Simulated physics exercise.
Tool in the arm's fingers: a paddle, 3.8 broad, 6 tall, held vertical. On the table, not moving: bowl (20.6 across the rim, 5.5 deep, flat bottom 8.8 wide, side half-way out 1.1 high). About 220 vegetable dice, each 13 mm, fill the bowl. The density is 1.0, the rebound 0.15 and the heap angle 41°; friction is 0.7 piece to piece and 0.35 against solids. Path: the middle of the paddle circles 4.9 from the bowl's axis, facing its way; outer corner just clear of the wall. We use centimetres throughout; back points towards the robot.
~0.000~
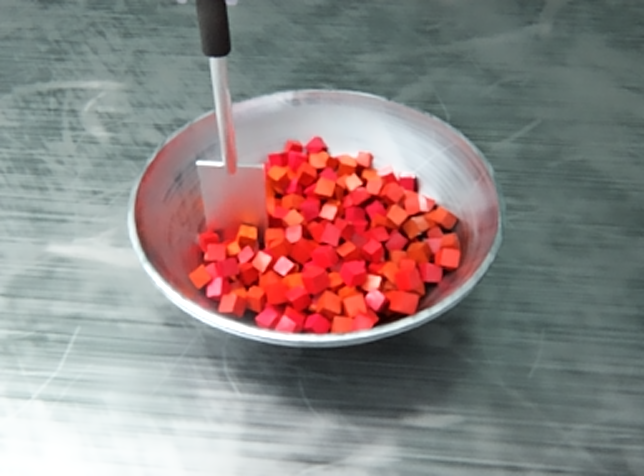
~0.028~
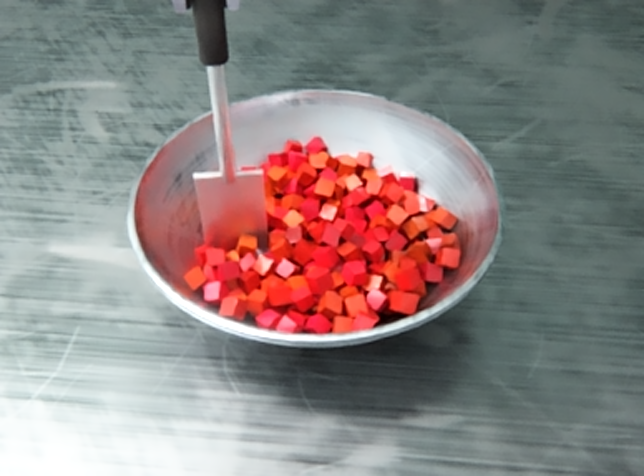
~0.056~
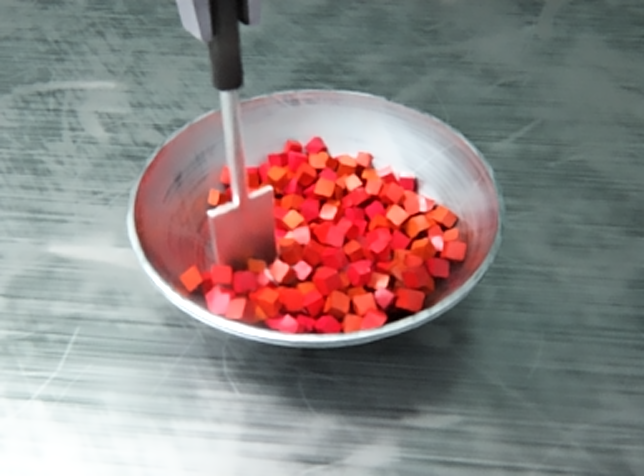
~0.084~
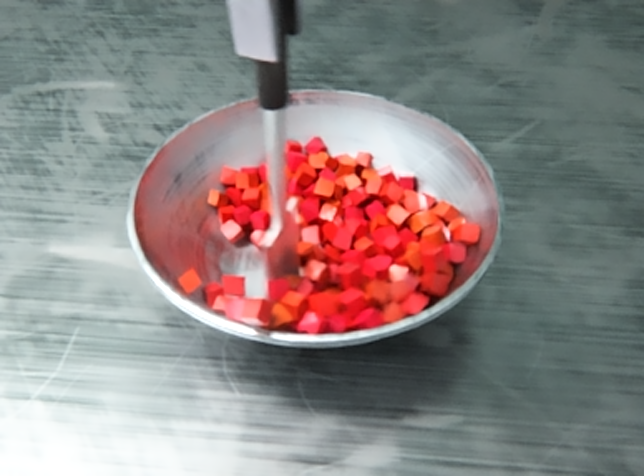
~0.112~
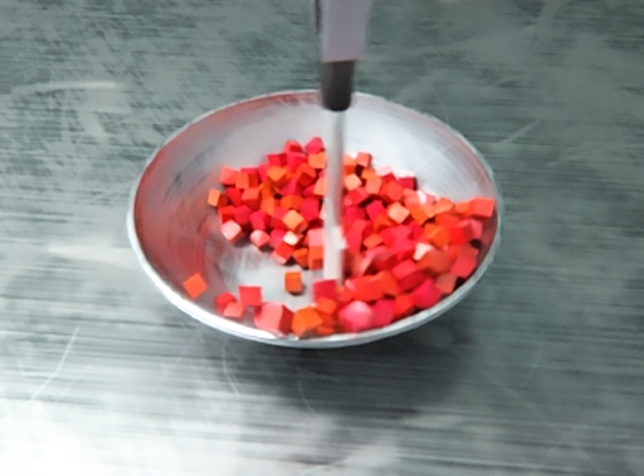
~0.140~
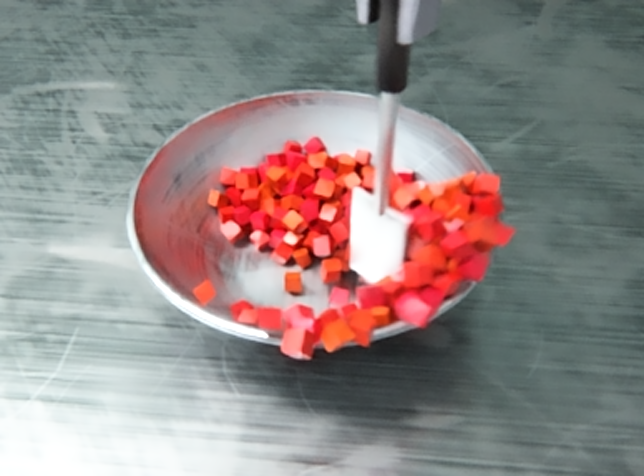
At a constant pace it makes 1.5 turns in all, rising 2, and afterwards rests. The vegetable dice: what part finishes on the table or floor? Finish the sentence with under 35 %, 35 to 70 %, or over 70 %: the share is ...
The share is 35 to 70 %.
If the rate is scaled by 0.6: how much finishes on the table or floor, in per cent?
Some 30 in a hundred.
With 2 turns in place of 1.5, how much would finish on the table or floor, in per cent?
I'd reckon near 50 per cent.
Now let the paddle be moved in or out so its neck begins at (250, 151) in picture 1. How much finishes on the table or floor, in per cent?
Close to 20 in a hundred.
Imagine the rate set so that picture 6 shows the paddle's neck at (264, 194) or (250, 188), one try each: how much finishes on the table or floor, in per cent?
It comes to close to 15 per cent and close to 15 per cent.
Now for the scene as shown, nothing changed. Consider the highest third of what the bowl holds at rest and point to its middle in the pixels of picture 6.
It is centred around (346, 253).
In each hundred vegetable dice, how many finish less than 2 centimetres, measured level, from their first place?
I'd say something near 5 percent.
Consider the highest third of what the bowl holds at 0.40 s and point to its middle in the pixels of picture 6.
The centre is close to (215, 289).
After 0.27 s, 290° round, highest piece 12 above the table; 162 in the bowl, 15 on the table or floor, 43 in flight or on the tool.
After 0.40 s, 81° round, highest piece 9 above the table; 122 in the bowl, 65 on the table or floor, 33 in flight or on the tool.
After 0.67 s, 180° round, highest piece 3 above the table; 113 in the bowl, 107 on the table or floor.
After 1.37 s, 180° round, highest piece 3 above the table; 113 in the bowl, 107 on the table or floor.
At rest, 113 in the bowl, 107 on the table or floor. That is 49 % on the table or floor.
